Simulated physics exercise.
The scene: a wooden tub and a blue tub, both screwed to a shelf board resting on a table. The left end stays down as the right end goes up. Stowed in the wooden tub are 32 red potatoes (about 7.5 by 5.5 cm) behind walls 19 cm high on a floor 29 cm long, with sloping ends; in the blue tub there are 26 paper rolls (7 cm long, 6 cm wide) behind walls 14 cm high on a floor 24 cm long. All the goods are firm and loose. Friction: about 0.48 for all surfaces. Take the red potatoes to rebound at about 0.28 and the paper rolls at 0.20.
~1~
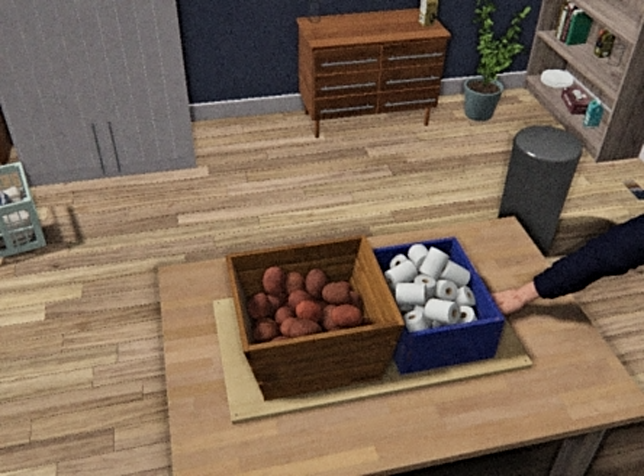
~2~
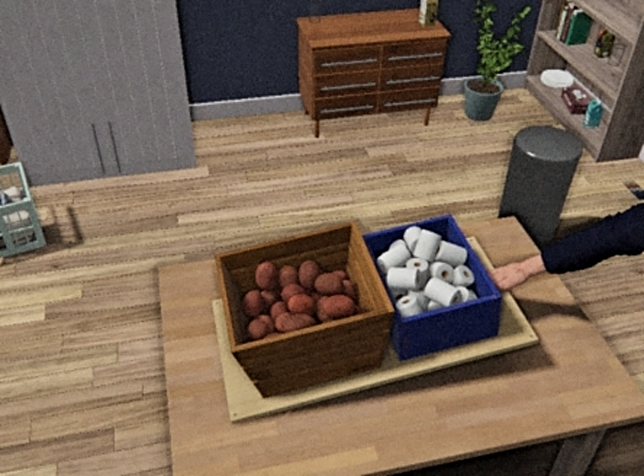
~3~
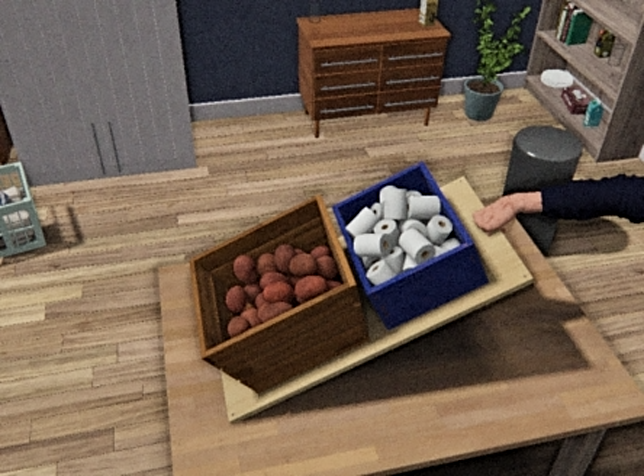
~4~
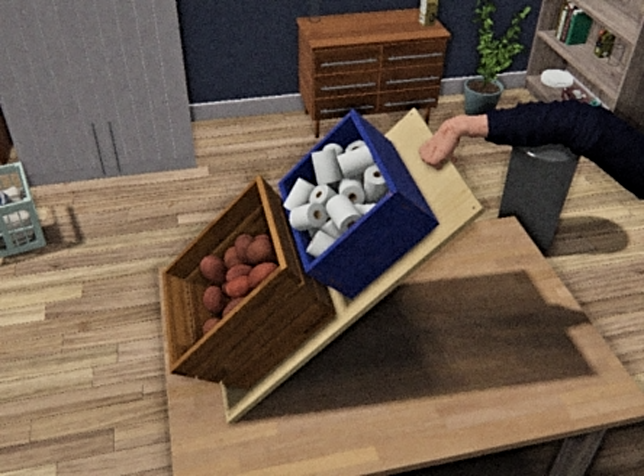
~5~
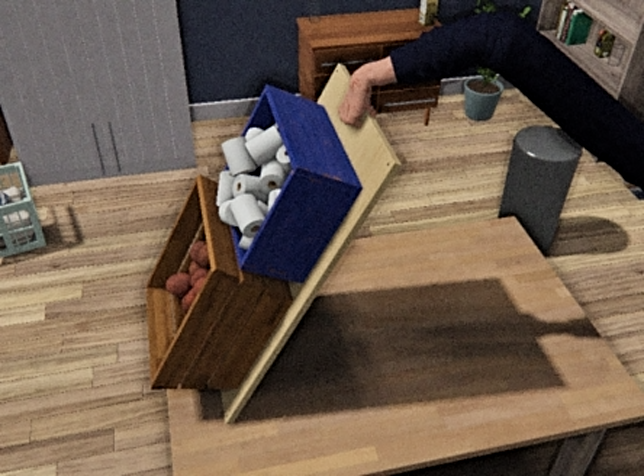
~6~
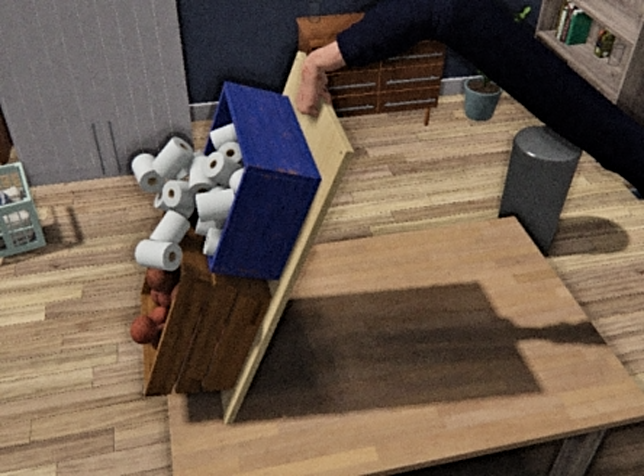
On a wooden table, a hand raising the right end of a board until paper rolls and potatoes tumble leftward from two tubs.
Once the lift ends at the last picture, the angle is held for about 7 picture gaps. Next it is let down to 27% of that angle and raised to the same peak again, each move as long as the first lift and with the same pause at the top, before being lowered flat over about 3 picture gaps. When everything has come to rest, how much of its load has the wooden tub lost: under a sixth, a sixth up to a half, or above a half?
A sixth up to a half.
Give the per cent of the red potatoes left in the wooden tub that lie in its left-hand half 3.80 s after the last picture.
Around 70 per cent.
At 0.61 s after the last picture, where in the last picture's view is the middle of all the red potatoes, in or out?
Roughly (183, 324).
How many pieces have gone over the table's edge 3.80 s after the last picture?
The number is close to 25.
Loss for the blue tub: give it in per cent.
Blue tub 80 per cent.
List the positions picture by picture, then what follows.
In the first picture (places track the rim corner closest to us here), wooden tub (249, 348); blue tub (410, 334); tipped 0°; all still inside.
Wooden tub (236, 349); blue tub (403, 320); tipped 7°, in the second picture.
Wooden tub (206, 354); blue tub (371, 290); tipped 25°, in the third picture.
Wooden tub (173, 368); blue tub (310, 267); tipped 45°, in the fourth picture.
Wooden tub (151, 384); blue tub (242, 263); tipped 63°, in the fifth picture.
Wooden tub (145, 391); blue tub (212, 266); tipped 70°; 10 out, the lowest potato at (144, 330), in the sixth picture.
Then, 0.61 s after the last picture, tilt 70°; the wooden tub is down by 9 of 32 and the blue tub is down by 17 of 26.
Then, 1.37 s after the last picture, tilt 19°; the wooden tub is down by 9 of 32 and the blue tub is down by 17 of 26.
Then, 2.43 s after the last picture, tilt 70°; the wooden tub is down by 9 of 32 and the blue tub is down by 17 of 26.
Outcome (3.80 s after the last picture), the wooden tub is down by 9 of 32 and the blue tub is down by 20 of 26. Asked share, 9 of 32, 28 per cent.
